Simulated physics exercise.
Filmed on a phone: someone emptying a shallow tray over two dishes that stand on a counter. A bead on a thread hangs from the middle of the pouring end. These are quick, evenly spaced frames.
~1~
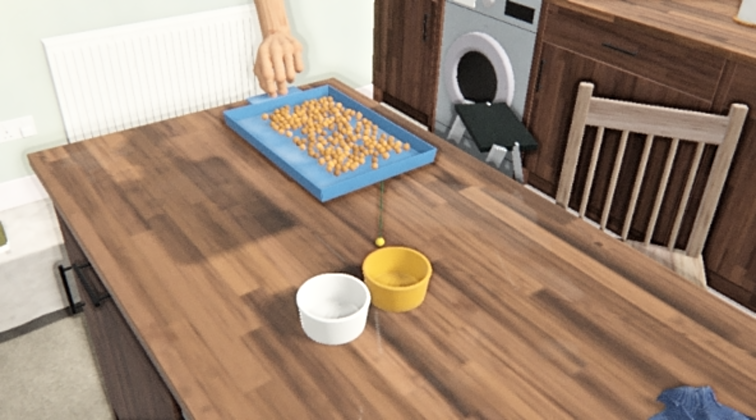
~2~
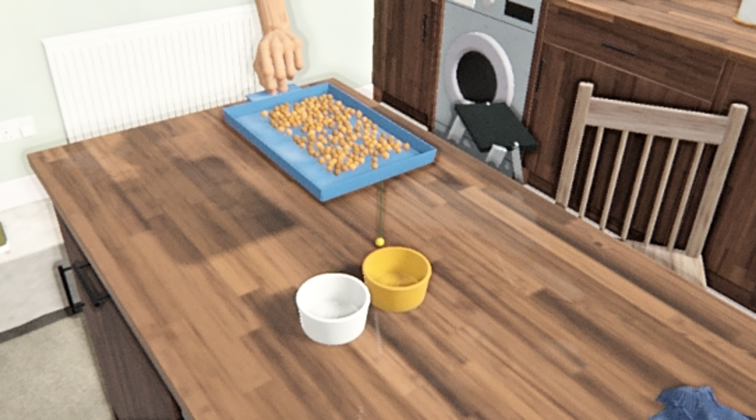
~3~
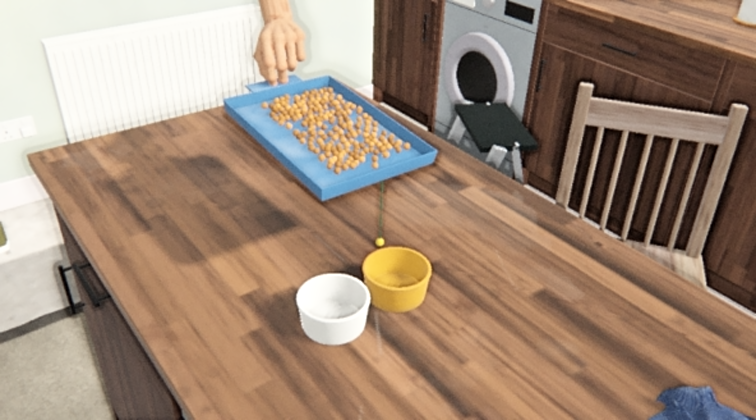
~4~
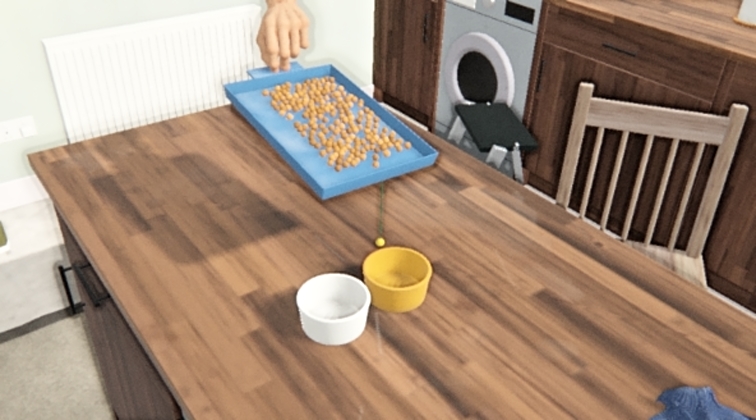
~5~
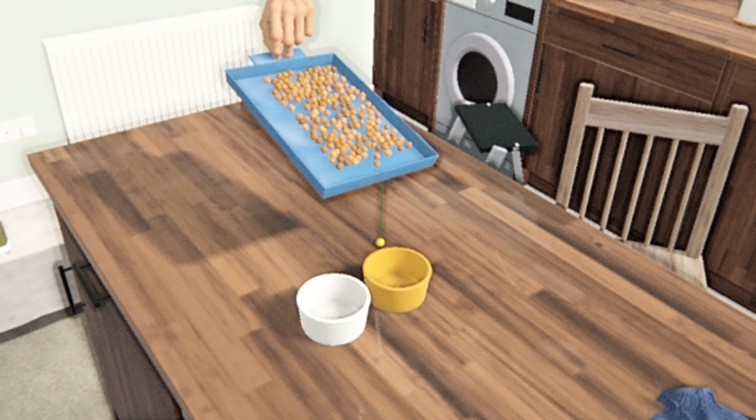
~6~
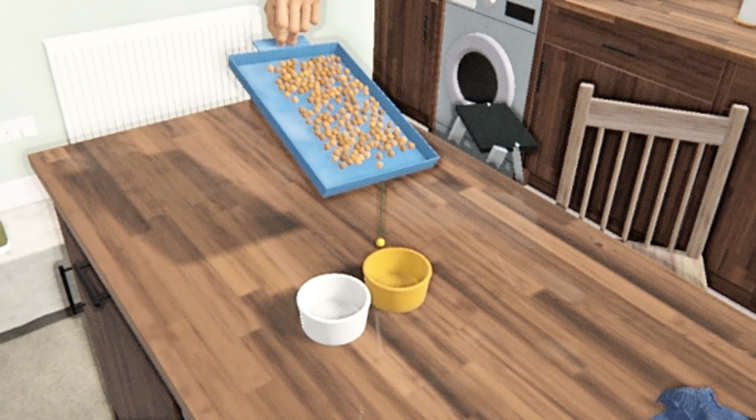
A hand gripping the far end of a blue tray of small orange-brown pieces raised that end steadily, slanting the tray toward a white dish and a yellow dish on the wooden counter.
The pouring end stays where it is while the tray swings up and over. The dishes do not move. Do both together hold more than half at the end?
They take only the smaller part between them.
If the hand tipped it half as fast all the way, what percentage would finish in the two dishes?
It comes to 20 per cent or so.
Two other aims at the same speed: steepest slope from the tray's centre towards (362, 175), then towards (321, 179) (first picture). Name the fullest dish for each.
First the right one, then left.
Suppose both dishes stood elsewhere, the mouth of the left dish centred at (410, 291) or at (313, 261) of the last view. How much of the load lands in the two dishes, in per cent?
Roughly 30 per cent, and 0 per cent.
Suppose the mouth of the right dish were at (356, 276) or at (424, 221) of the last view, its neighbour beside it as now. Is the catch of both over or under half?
One: Below a half. Two: Under half.
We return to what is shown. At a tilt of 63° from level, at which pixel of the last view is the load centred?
Near (400, 146).
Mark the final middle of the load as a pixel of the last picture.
Near (439, 279).
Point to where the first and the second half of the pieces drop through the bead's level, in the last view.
First near (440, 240), later near (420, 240).
Just after the last frame, tray tipped steeply; almost all on the tray; just a few in the air.
A moment on, tray tipped right over; the larger part on the tray; just a few in the left dish; just a few in the right dish; roughly a quarter outside both; just a few in the air.
Further on, tray tipped past a quarter turn; just a few in the left dish; roughly a quarter in the right dish; the larger part outside both.
When it is over, tray tipped past a quarter turn; just a few in the left dish; roughly a quarter in the right dish; the larger part outside both.
